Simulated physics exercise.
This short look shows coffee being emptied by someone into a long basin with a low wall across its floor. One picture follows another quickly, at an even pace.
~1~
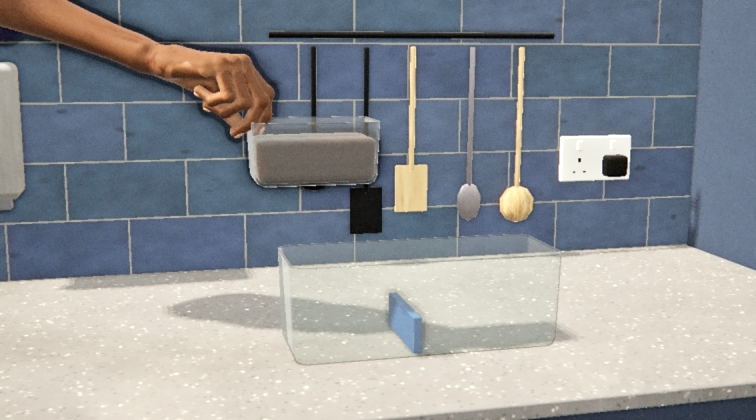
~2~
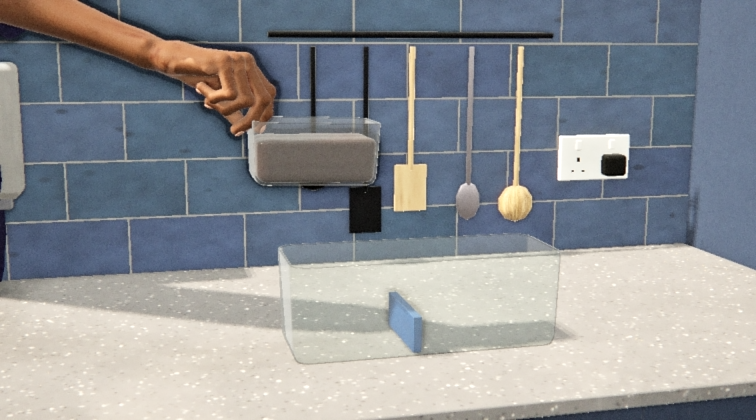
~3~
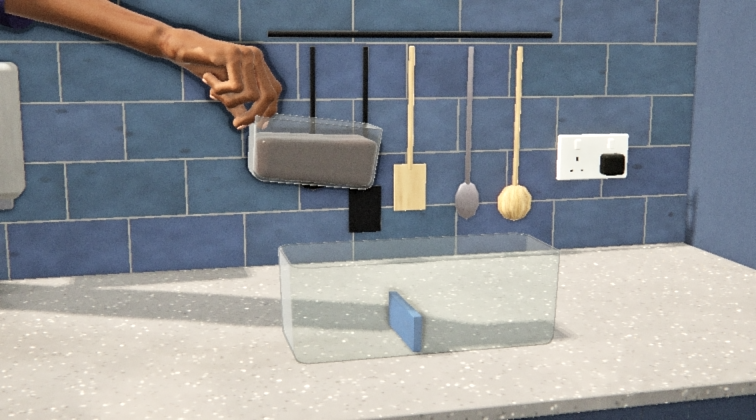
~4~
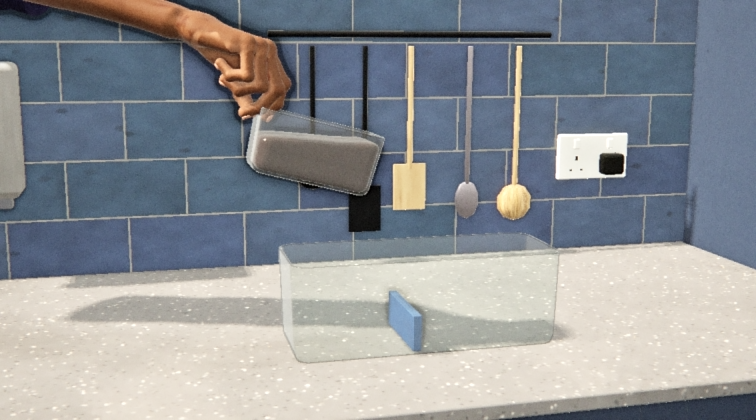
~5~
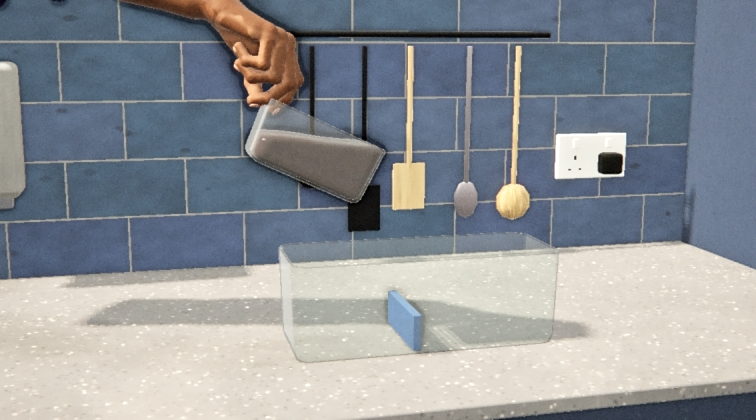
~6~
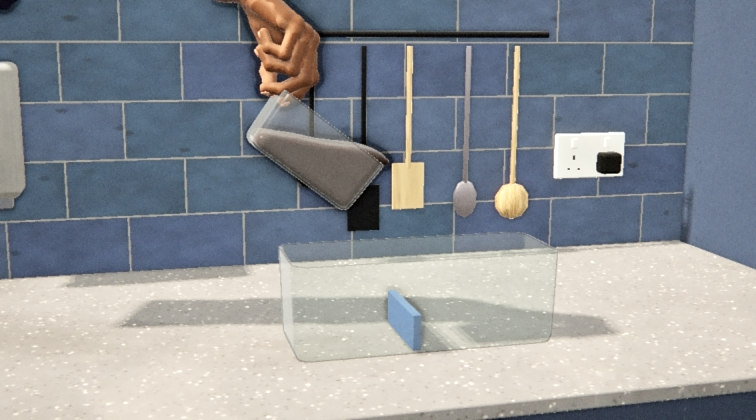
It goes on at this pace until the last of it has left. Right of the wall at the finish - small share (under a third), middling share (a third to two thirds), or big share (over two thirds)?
Middling.
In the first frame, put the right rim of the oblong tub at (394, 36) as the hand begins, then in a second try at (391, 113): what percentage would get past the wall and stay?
The first start yields 70 per cent, the second 70 per cent.
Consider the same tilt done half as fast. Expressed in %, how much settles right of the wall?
About 65 per cent.
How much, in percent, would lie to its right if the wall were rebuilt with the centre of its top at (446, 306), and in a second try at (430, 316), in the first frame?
Around 15 percent in try one and around 30 percent in try two.
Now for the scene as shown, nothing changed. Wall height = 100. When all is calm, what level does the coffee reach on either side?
Left 40 %, right 30 %.
A moment on, the oblong tub is tipped right over and 9 per cent is still to pour, 19 is left of the wall and 39 right of it.
Next, the oblong tub is tipped right over and 0 per cent is still to pour, 45 is left of the wall and 49 right of it.
Then the oblong tub is tipped right over and 0 per cent is still to pour, 47 is left of the wall and 49 right of it.
Later the oblong tub is tipped right over and 0 per cent is still to pour, 48 is left of the wall and 49 right of it.
At rest 48 per cent lies left of the wall, 49 right of it and 3 outside.
